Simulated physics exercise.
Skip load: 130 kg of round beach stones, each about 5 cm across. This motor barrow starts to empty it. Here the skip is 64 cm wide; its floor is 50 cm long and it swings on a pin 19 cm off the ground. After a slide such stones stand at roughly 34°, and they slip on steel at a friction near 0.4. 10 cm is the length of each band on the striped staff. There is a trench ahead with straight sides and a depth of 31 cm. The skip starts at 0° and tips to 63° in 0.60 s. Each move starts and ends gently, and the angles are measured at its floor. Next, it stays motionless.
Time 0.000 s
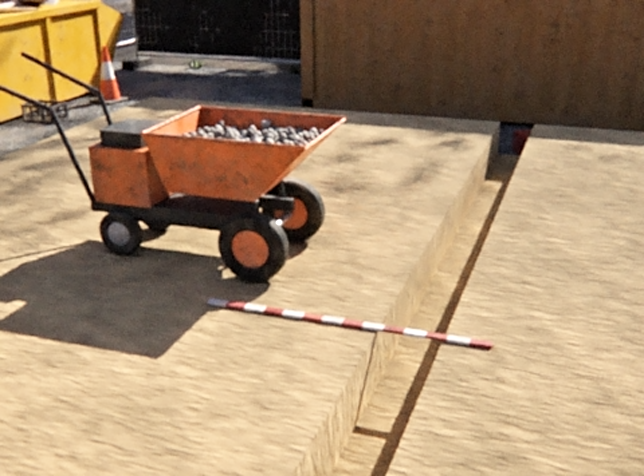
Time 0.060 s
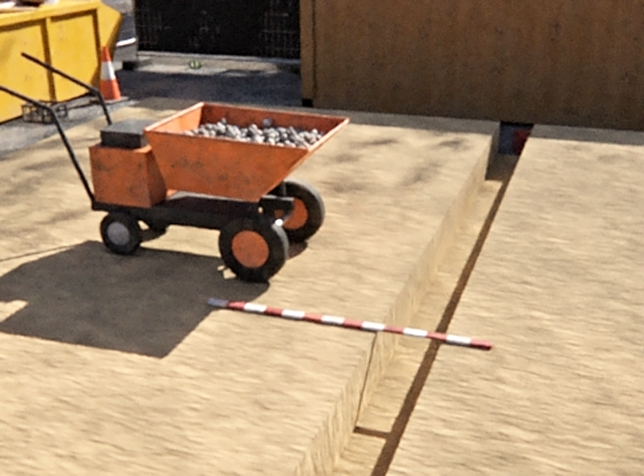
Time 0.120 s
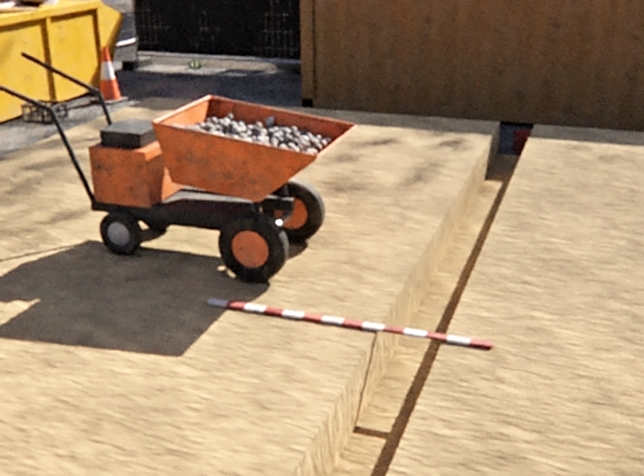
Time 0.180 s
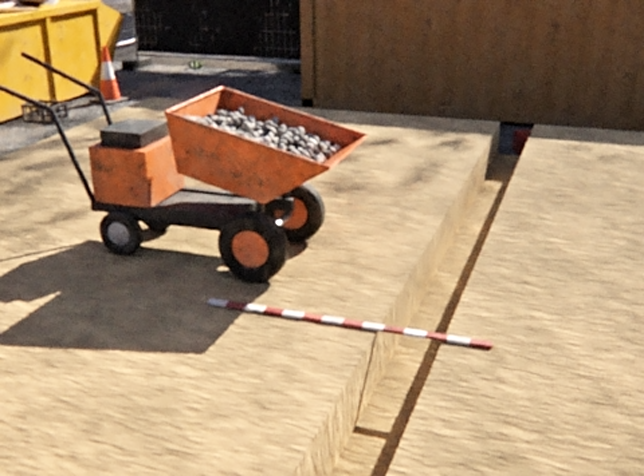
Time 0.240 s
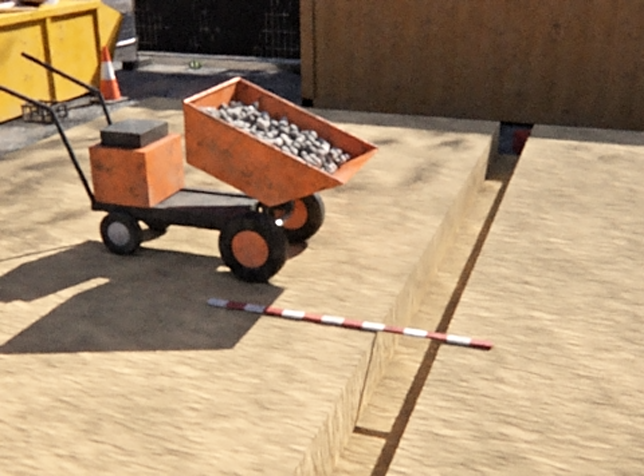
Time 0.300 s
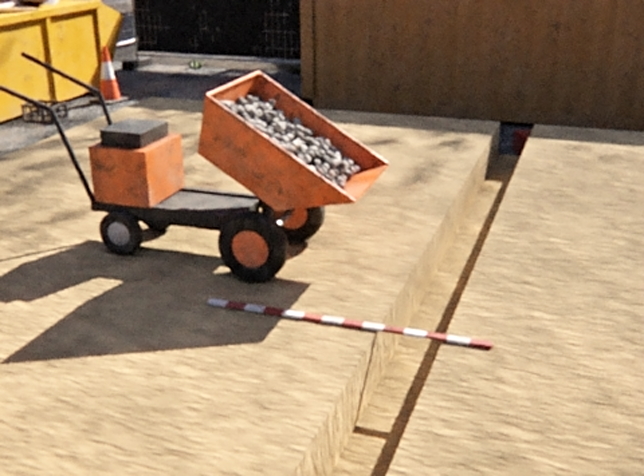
The clip opens on an orange motor barrow with its skip level and loaded with grey stones, standing on sandy ground left of a straight trench. The skip tilts forward to the right, slightly at first and then more steeply, its back end rising while the stones stay inside and the wheels stay put.
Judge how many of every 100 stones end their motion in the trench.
I would put it near 93 out of 100.
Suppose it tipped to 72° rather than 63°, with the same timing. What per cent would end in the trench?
With that change, near 80 per cent.
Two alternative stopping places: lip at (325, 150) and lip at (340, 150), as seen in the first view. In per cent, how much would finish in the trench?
First spot about 75, second spot about 60 per cent.
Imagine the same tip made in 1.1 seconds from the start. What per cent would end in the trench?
95 per cent.
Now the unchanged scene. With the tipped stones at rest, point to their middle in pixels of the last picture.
(437, 316).
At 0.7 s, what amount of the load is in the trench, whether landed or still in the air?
By that point it's something like 10 in a hundred.
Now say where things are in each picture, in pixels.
Lip at (305, 148), floor tilted 0°, highest stones at (270, 133), in the first frame.
The skip is at 2°, its lip at (309, 151); the top of the load is at (244, 131); the stones move at 0.4 m/s on average, in the second frame.
Lip at (317, 157), floor tilted 7°, highest stones at (234, 126); the stones move at 0.8 m/s on average, in the third frame.
Lip at (330, 168), floor tilted 14°, highest stones at (227, 118); the stones move at 1.1 m/s on average, in the fourth frame.
The skip is at 22°, its lip at (343, 184); the top of the load is at (236, 109); the stones move at 1.3 m/s on average, in the fifth frame.
Lip at (354, 202), floor tilted 32°, highest stones at (246, 104); the stones move at 1.4 m/s on average, in the sixth frame.
After 0.4 s the floor is at 53°; 100 % in the skip; the foremost stones are at (363, 219).
After 0.7 s the floor is at 63°; 83 % in the skip, 5 % short of the trench, 12 % in the trench; the foremost stones are at (434, 281).
After 1.0 s the floor is at 63°; 26 % in the skip, 4 % short of the trench, 63 % in the trench, 6 % past the trench; the foremost stones are at (561, 294).
After 3.0 s the floor is at 63°; 0 % in the skip, 1 % short of the trench, 93 % in the trench, 6 % past the trench; the foremost stones are past the picture's edge.
